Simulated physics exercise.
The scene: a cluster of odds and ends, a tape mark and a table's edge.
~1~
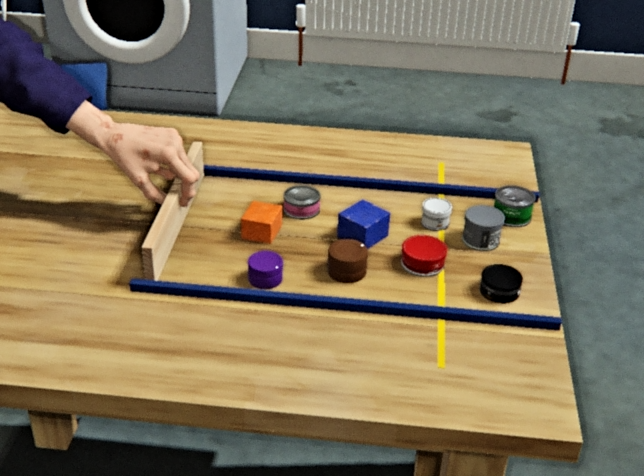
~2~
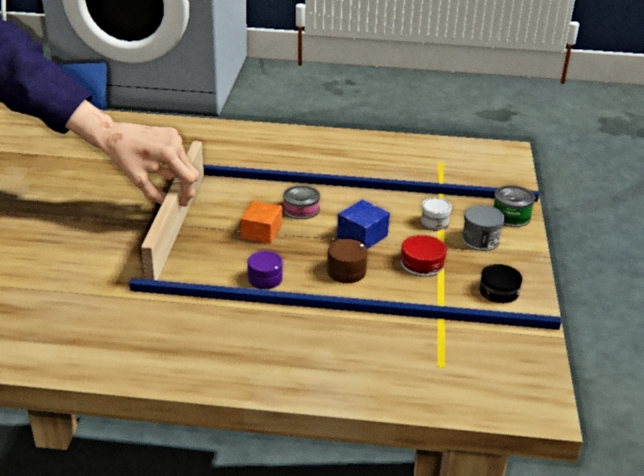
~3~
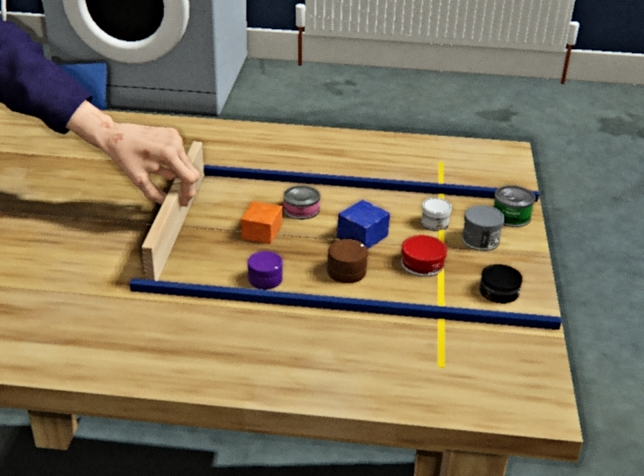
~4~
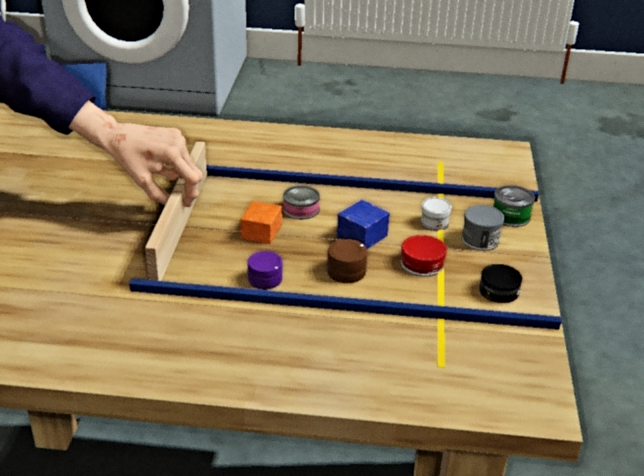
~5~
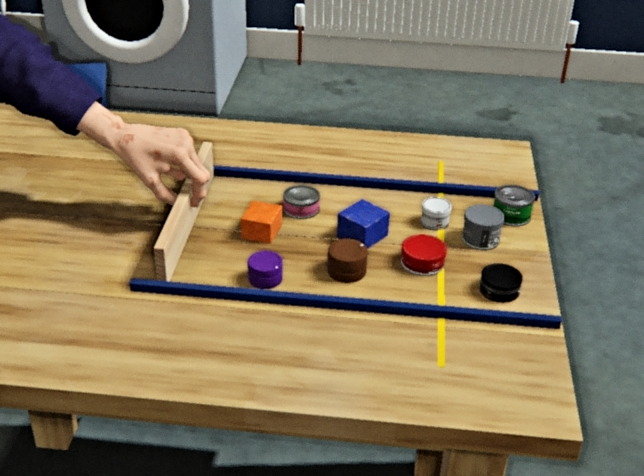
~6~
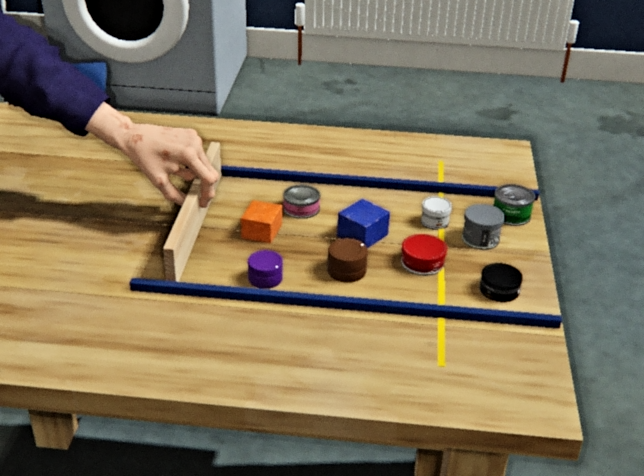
A hand stayed almost still on an upright wooden board, then slid it slightly to the right between two dark blue rails, while the colourful tins, tubs and blocks on the table stayed put.
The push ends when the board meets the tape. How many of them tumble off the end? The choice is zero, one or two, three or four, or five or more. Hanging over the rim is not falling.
As it turns out, the number that fall off is zero.
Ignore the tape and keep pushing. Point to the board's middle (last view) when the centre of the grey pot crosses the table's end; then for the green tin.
At (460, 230) for the grey pot; at (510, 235) for the green tin.
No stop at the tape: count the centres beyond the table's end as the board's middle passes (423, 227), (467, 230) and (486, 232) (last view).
The counts: 0, 1 and 1.
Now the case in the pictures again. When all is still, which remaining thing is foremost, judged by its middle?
The grey pot ends nearest.
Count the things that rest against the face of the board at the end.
That makes 4.
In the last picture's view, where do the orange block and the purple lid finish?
The orange block stops around (458, 237); the purple lid around (460, 293).
A little later, none off yet; green tin at rest near (513, 205); black tub at rest near (501, 283); grey pot at rest near (483, 227).
Next, none off yet; green tin at rest near (513, 205); black tub at rest near (501, 283); grey pot moving near (488, 227).
When it is over, the number that fall off is zero.
